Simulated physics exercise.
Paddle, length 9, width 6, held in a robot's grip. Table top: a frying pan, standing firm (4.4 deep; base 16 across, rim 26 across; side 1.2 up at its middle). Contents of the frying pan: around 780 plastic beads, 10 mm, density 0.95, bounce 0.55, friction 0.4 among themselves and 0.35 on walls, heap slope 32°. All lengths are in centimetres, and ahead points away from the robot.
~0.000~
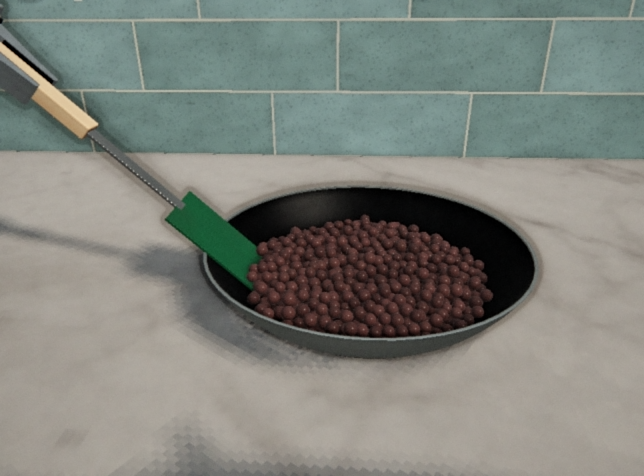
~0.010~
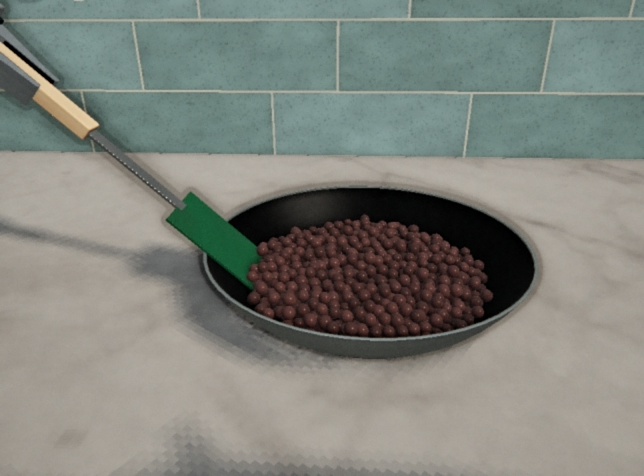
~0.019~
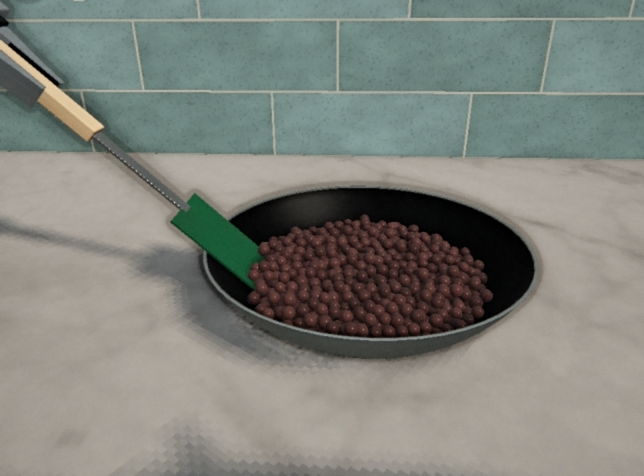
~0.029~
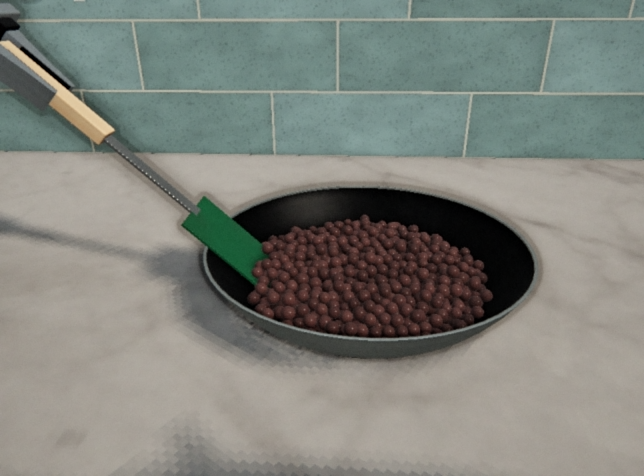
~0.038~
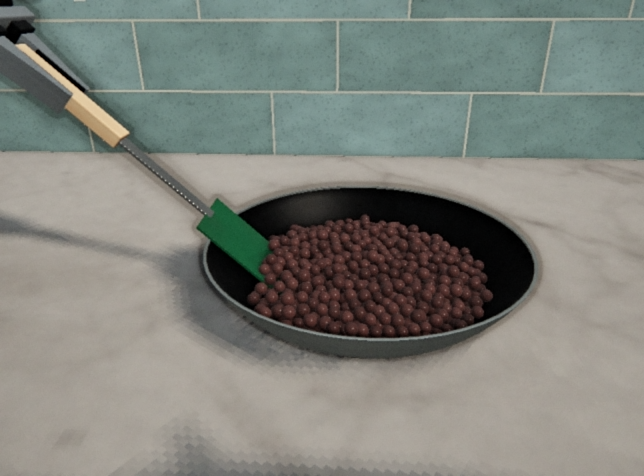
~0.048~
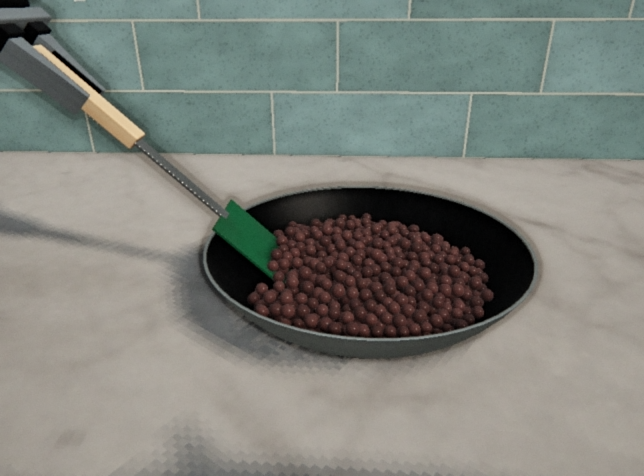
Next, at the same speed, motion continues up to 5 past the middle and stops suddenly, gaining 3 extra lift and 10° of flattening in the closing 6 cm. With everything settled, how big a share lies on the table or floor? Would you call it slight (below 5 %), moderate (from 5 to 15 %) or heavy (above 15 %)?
I would call it moderate.
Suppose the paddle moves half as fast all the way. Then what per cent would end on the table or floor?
Estimate: Near 0 %.
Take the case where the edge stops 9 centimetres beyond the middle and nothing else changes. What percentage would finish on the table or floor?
With that change, I'd expect about 20 per cent.
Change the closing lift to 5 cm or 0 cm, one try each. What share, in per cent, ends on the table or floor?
About 10 and 0 per cent.
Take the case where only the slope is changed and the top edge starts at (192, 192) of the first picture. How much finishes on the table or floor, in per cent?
I'd estimate around 10 per cent.
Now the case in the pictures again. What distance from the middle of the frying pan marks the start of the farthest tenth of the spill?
It comes to about 80 cm.
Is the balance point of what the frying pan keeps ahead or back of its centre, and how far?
About 3.0 centimetres ahead.
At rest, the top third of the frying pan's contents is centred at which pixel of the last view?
Roughly at (439, 260).
After 0.07 s, sloping 44°, highest piece 6 above the table; 783 in the frying pan.
After 0.10 s, sloping 41°, highest piece 7 above the table; 783 in the frying pan.
After 0.31 s, sloping 34°, highest piece 7 above the table; 702 in the frying pan, 72 on the table or floor, 9 on the blade or in flight.
After 1.36 s, sloping 34°, highest piece 4 above the table; 702 in the frying pan, 81 on the table or floor.
At rest, 702 in the frying pan, 81 on the table or floor. That is 10 % on the table or floor.
